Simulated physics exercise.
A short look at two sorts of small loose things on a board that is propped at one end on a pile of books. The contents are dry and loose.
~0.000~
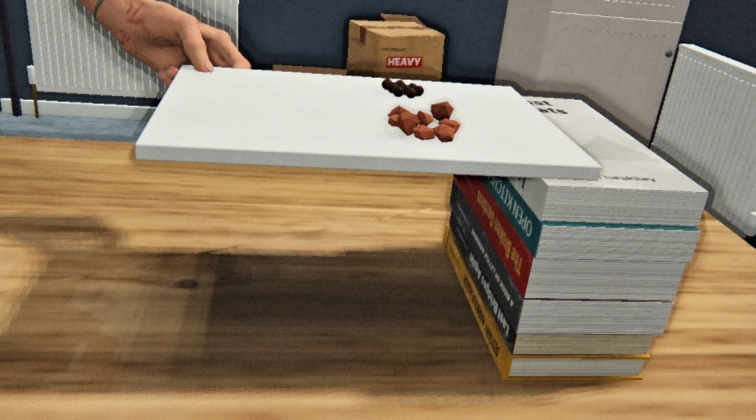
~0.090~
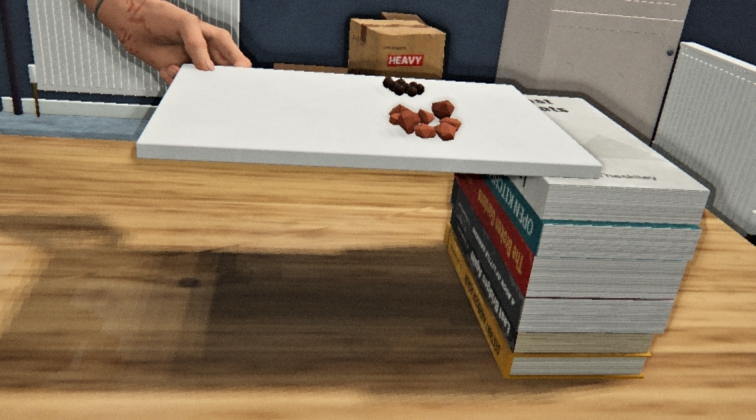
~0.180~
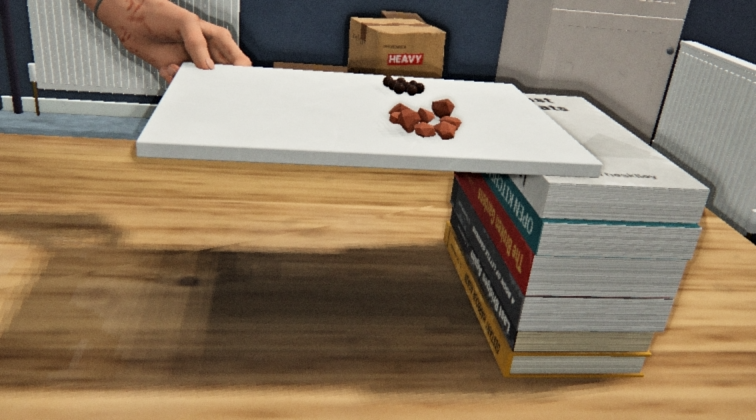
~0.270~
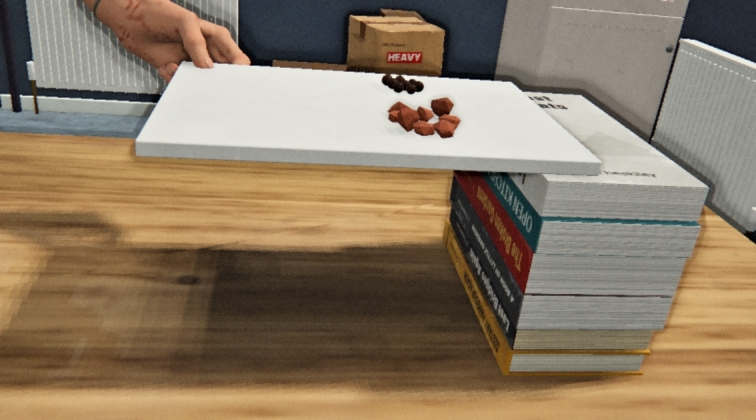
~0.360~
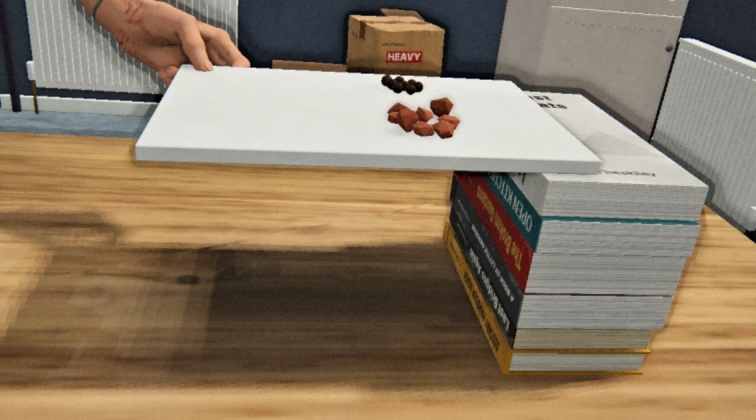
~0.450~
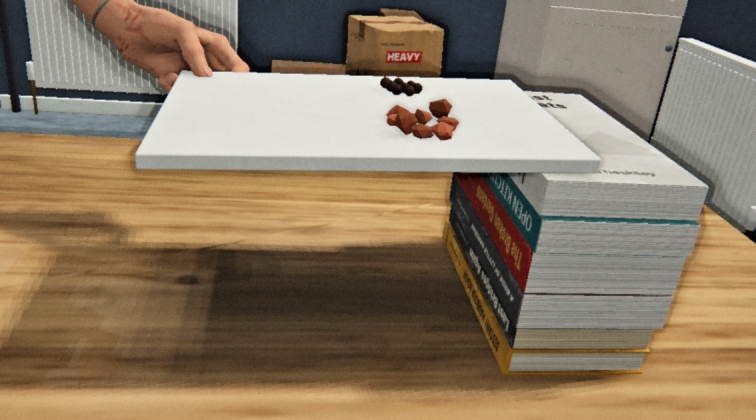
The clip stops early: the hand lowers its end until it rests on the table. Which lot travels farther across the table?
The far lot goes farther.
After 1.06 s, board sloping at 16°; near lot the whole lot still on the board; far lot the whole lot still on the board.
After 1.70 s, board sloping at 32°; near lot the whole lot still on the board; far lot mostly one to two board lengths out.
After 2.47 s, board resting at 39°; near lot mostly less than half a board's length out; far lot mostly more than two board lengths out, near two thirds gone off the table.
In the end (3.6 s), board resting at 39°; near lot mostly less than half a board's length out; far lot mostly more than two board lengths out, the bulk gone off the table; the far lot has gone farther.
